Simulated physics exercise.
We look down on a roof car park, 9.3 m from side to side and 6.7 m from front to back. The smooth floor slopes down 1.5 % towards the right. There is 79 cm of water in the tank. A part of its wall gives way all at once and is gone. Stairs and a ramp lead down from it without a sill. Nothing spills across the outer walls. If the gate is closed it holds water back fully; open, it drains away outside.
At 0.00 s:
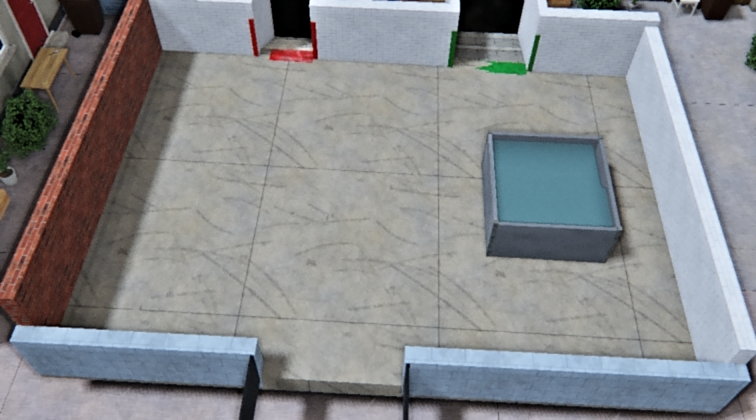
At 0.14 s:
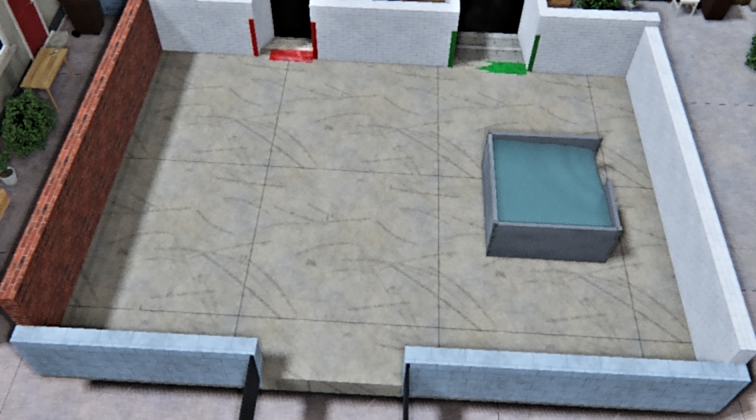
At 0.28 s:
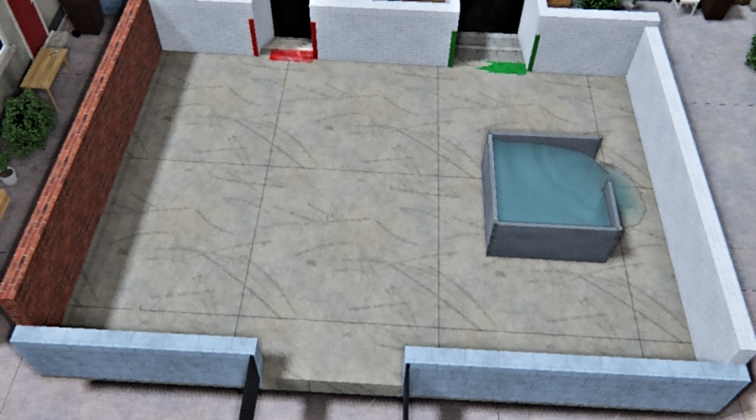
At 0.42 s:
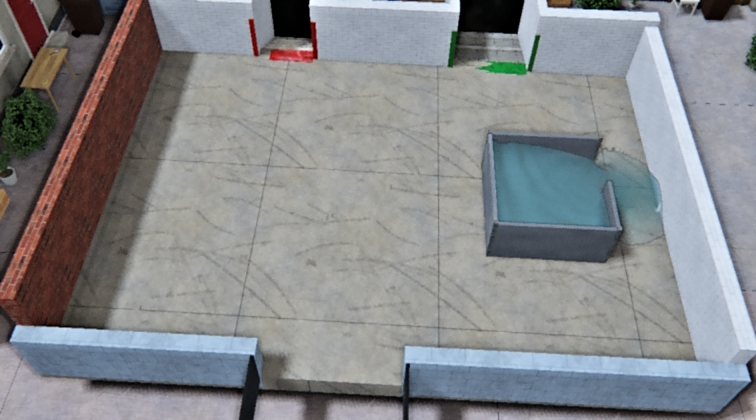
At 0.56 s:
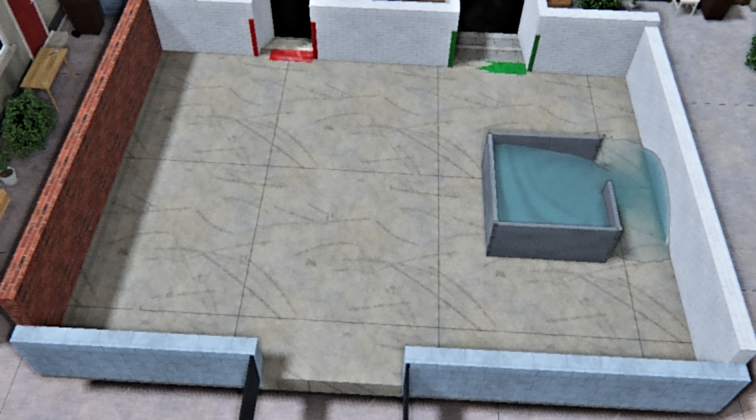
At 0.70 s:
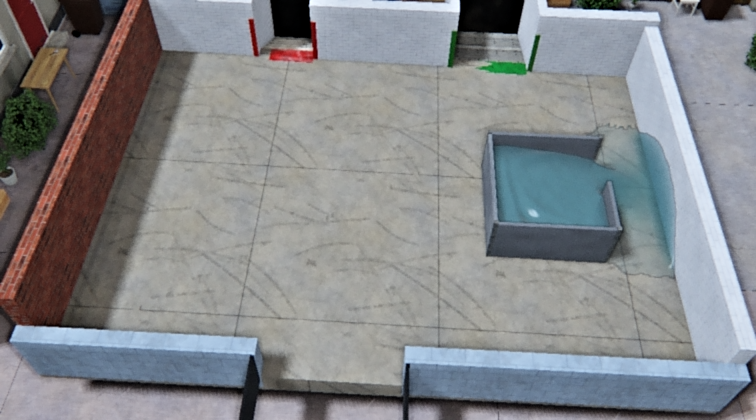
Water in a square grey tank on a paved, walled floor pours out through a gap that opens in the tank's right side, spreads across the floor to the white wall on the right, and fans out along it both ways.
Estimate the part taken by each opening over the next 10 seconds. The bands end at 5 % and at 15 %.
Shares: The gateway takes not even 5 %; the stairwell (marked red) takes less than 5 %; the down ramp (marked green) takes between 5 and 15 %.
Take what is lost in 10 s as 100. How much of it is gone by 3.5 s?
About 20 per cent.
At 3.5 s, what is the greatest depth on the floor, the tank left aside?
Up to some 31 cm.
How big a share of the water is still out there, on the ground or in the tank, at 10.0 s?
Roughly 92 in a hundred.
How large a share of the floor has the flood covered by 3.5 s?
About 30 per cent.
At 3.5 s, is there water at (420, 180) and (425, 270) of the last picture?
In turn: Not reached, dry.
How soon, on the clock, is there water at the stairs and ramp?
Arrival: Stairs 4.5 s, ramp 2.0 s.
After 1.4 s water covers 10 % of the floor and is deepest (57 cm) near (646, 193); gone so far, the gateway 0 %, the stairwell (marked red) 0 %, the down ramp (marked green) 0 %.
After 2.2 s water covers 15 % of the floor and is deepest (42 cm) near (646, 193); gone so far, the gateway 0 %, the stairwell (marked red) 0 %, the down ramp (marked green) 0 %.
After 3.5 s water covers 30 % of the floor and is deepest (31 cm) near (646, 193); gone so far, the gateway 0 %, the stairwell (marked red) 0 %, the down ramp (marked green) 2 %.
After 6.0 s water covers 75 % of the floor and is deepest (18 cm) near (648, 201); gone so far, the gateway 0 %, the stairwell (marked red) 0 %, the down ramp (marked green) 4 %.
After 10.0 s water covers 95 % of the floor and is deepest (10 cm) near (648, 201); gone so far, the gateway 1 %, the stairwell (marked red) 1 %, the down ramp (marked green) 7 %.
